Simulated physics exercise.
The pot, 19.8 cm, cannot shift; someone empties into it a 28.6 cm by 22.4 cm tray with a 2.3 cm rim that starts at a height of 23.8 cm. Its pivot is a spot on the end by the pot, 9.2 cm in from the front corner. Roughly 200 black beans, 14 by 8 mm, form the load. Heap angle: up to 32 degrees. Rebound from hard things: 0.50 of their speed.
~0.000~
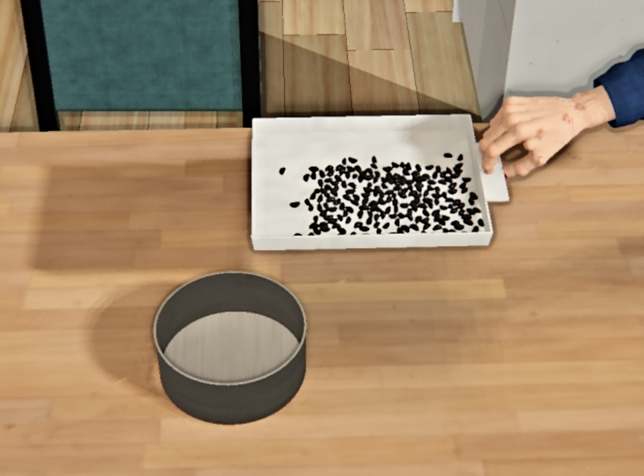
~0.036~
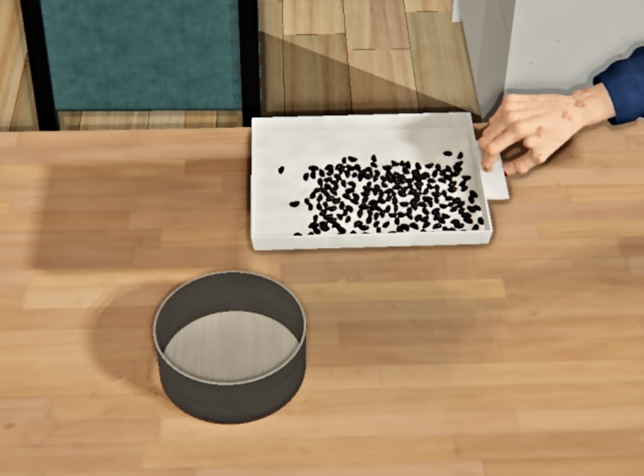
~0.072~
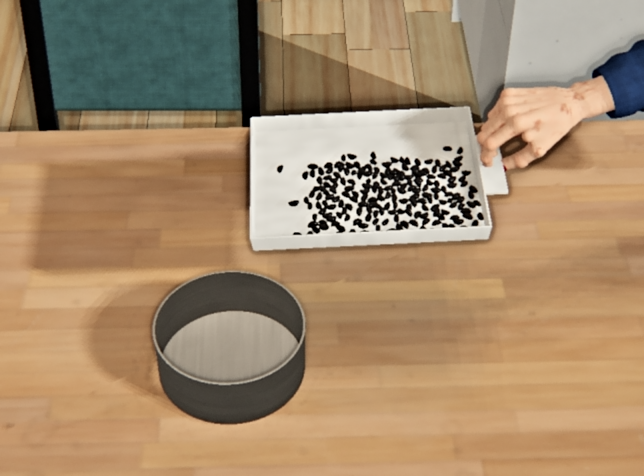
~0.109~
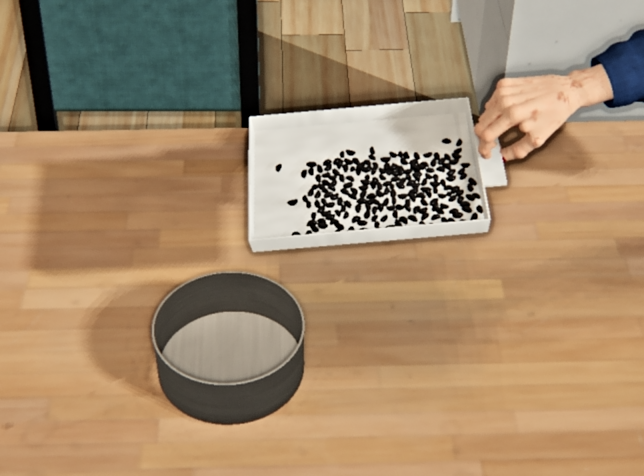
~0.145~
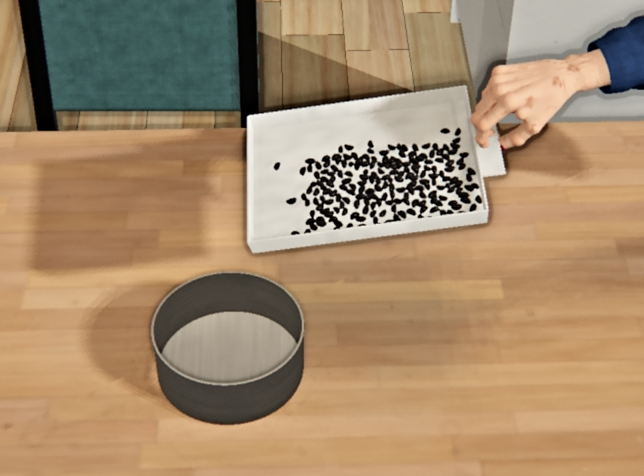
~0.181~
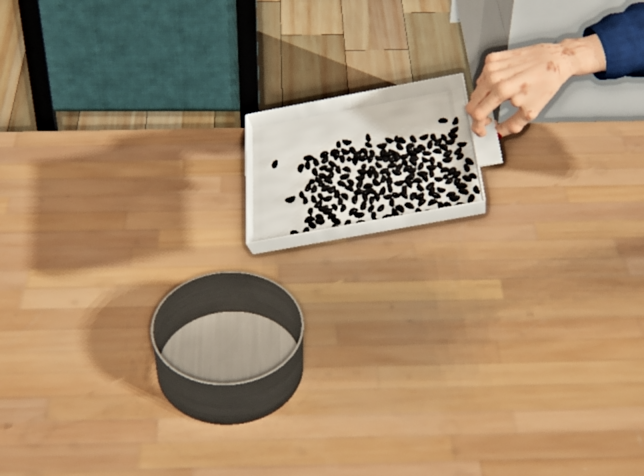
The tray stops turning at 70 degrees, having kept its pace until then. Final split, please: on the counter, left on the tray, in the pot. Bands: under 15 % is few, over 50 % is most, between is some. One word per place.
Counter: Few, tray: Some, pot: Most.
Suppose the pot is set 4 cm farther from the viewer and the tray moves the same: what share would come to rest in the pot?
About 60 %.
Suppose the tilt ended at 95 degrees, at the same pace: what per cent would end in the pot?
Share in the pot: Around 95 %.
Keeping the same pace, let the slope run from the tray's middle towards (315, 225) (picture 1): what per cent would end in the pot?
I'd estimate about 75 %.
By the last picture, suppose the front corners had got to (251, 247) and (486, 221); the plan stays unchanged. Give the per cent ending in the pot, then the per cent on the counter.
Pot: 70, counter: 0.
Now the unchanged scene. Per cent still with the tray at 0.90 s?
Estimate: About 35 percent.
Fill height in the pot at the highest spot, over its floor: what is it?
Top level: Approx. 2.0 cm.
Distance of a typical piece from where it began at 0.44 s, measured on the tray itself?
By then it sits near 3 cm from where it began.
Then, at 0.44 s, tilt 42 degrees; the tray holds 100 %, the pot 0 %.
After 0.60 s, tilt 60 degrees; the tray holds 100 %, the pot 0 %.
After 0.90 s, tilt 70 degrees; the tray holds 35 %, the pot 45 %.
At rest (1.9 s), counter 5 %, tray 30 %, pot 65 %.
